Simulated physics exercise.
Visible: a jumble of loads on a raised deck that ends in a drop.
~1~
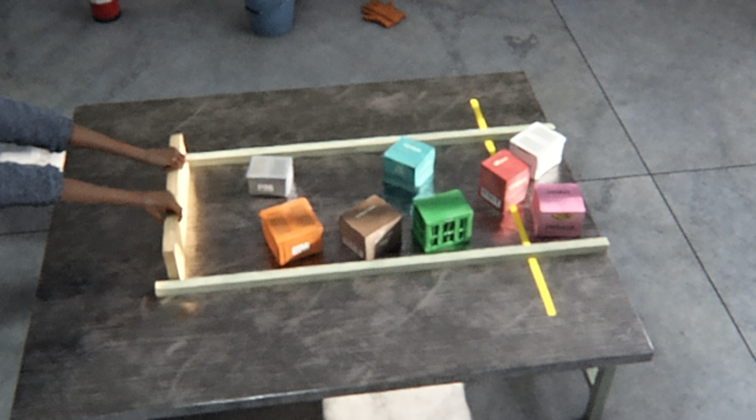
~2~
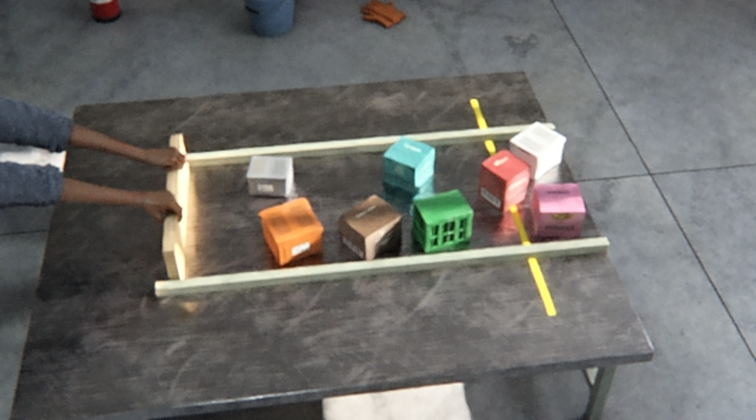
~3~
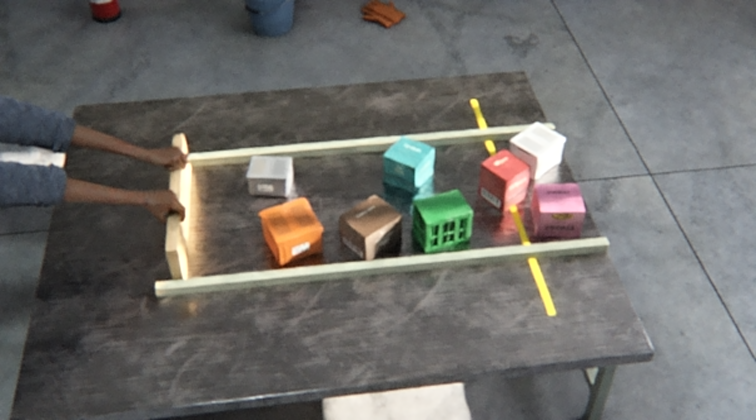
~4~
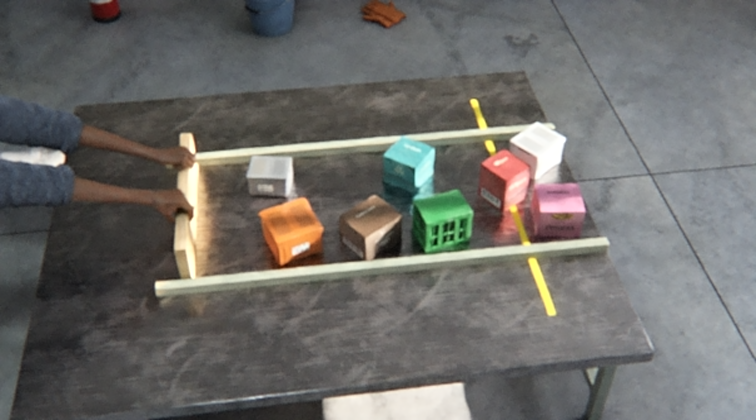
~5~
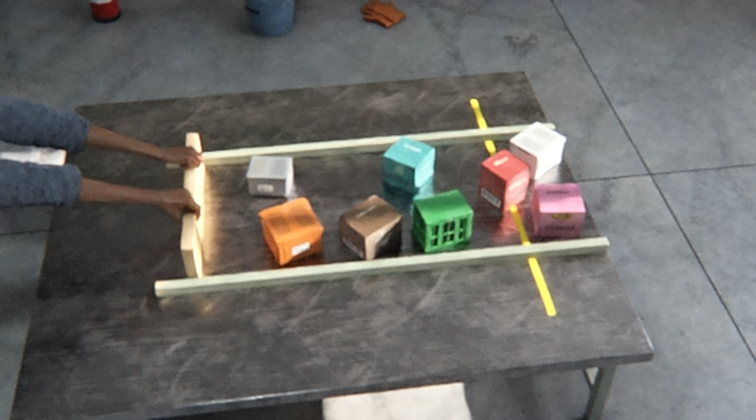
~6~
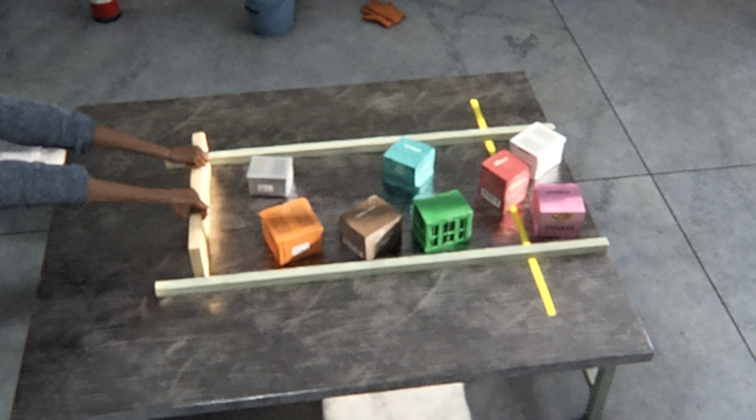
Two hands slid a wooden plank a short way to the right between two rails on a dark table, while the colored boxes in front of it, some near a yellow tape line, stayed still.
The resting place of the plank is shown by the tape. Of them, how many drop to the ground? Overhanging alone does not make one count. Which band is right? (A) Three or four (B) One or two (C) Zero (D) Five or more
Option A: Three or four.
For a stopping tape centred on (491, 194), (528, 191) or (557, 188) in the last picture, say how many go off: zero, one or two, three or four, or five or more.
Either three or four; five or over; 5 or more.
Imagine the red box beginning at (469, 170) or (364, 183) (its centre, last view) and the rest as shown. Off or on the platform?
Well, it remains the first time and remains the second time.
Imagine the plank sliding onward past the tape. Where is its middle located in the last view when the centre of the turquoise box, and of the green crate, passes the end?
Its middle is about (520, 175) and about (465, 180).
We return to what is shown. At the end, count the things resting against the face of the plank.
That would be 3 of them.
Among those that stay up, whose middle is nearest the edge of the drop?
The brown box.
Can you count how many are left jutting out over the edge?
That comes to 2 of them.
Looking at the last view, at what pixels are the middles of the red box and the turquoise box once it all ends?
You'll see the red box at (533, 175), with the turquoise box at (553, 144).
A little later, none off yet; white tote at rest near (536, 152); pink box at rest near (557, 210); red box at rest near (504, 181).
When it is over, the number that fall off is three or four; down, green crate, pink box and white tote.
